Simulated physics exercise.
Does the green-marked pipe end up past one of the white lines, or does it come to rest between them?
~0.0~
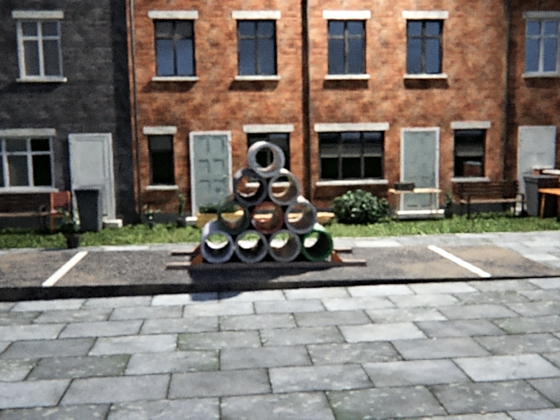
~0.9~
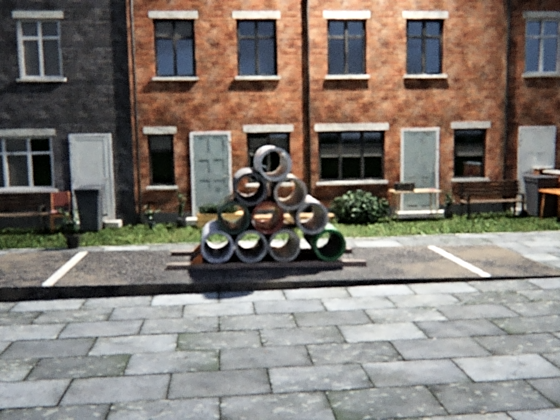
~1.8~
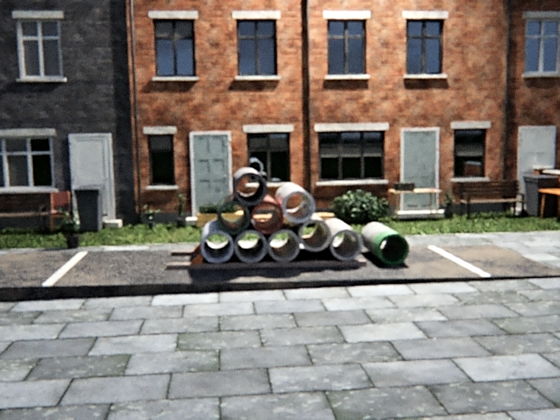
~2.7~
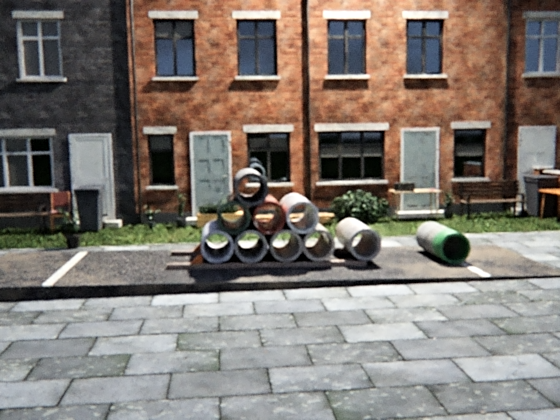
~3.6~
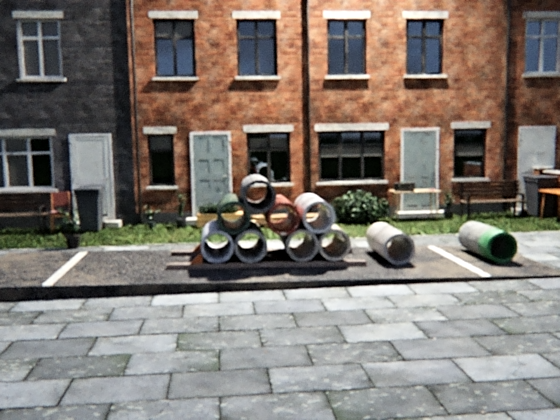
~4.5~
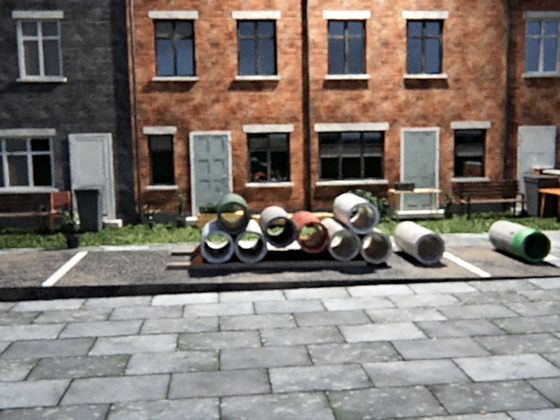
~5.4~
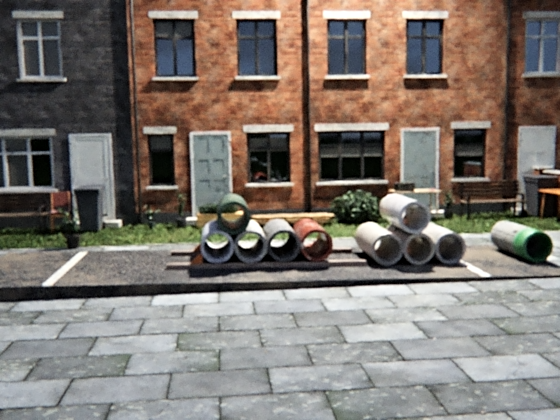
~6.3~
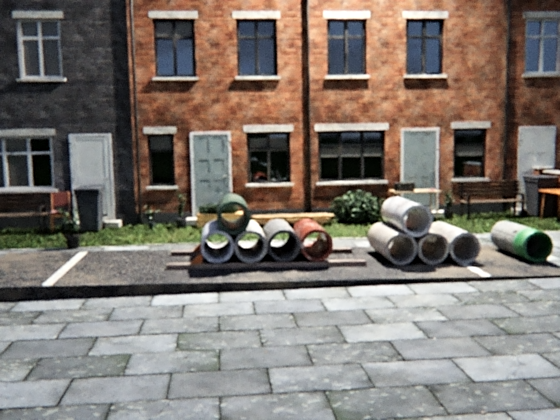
The green-marked pipe ends up past the white line on the right.
